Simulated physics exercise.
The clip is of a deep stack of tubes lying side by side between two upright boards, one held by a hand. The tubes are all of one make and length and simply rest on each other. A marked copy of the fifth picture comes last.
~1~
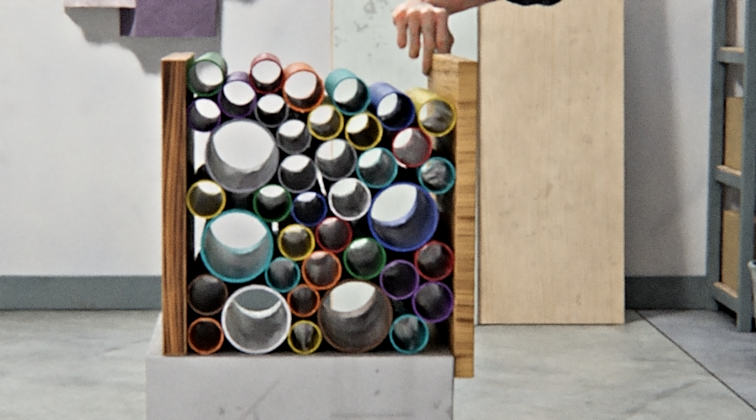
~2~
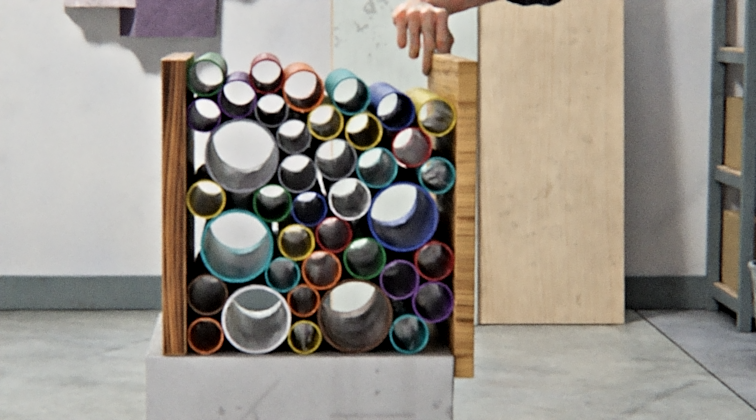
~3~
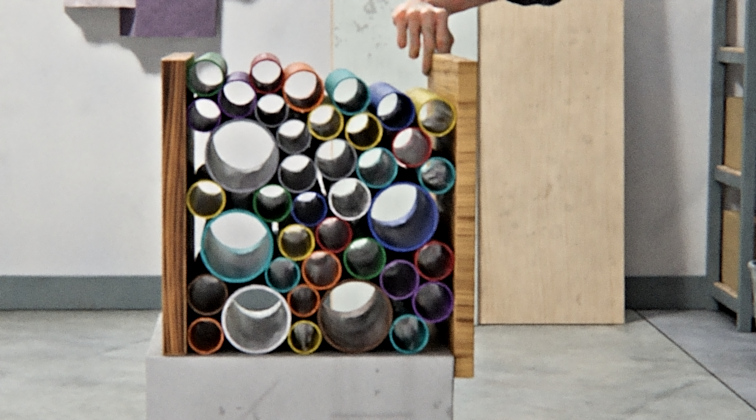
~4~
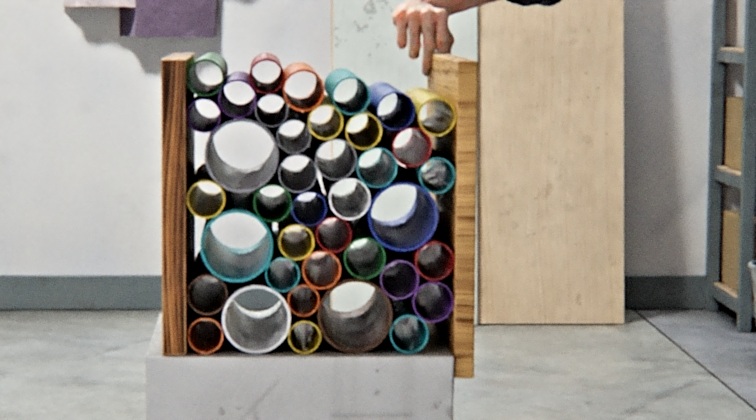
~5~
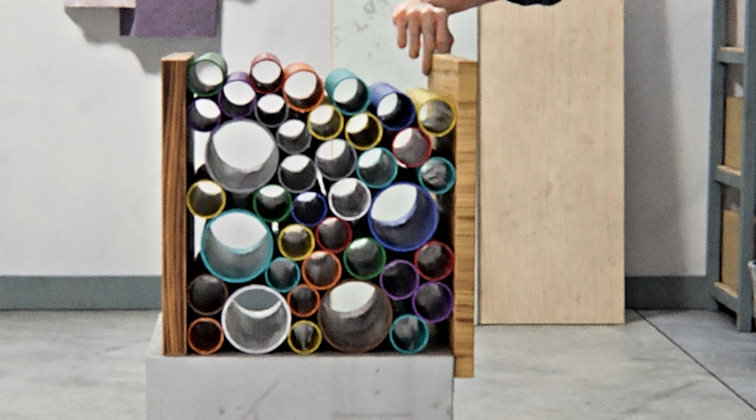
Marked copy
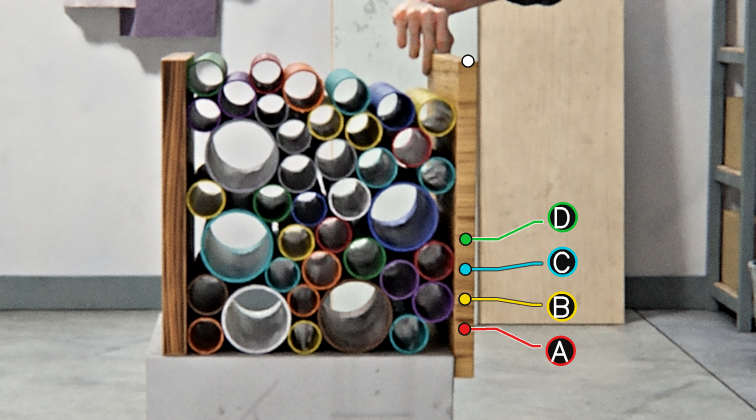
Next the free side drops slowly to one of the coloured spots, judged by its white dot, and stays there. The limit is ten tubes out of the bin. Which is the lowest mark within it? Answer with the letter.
At most to C.
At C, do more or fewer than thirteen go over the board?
At C, fewer than thirteen.
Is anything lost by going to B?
Yes.
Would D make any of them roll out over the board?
At D: Yes.
On the marked copy, A at (464, 329); B at (465, 299); C at (465, 270); D at (465, 239); the white dot at (468, 61).
Following C. Soon after the start, top of the board (456, 150).
Later, top of the board (455, 250).
In the end, top of the board (455, 269), about four out over the board.
As for the rest, A more than ten out over the board; B more than ten out over the board; D about four out over the board.
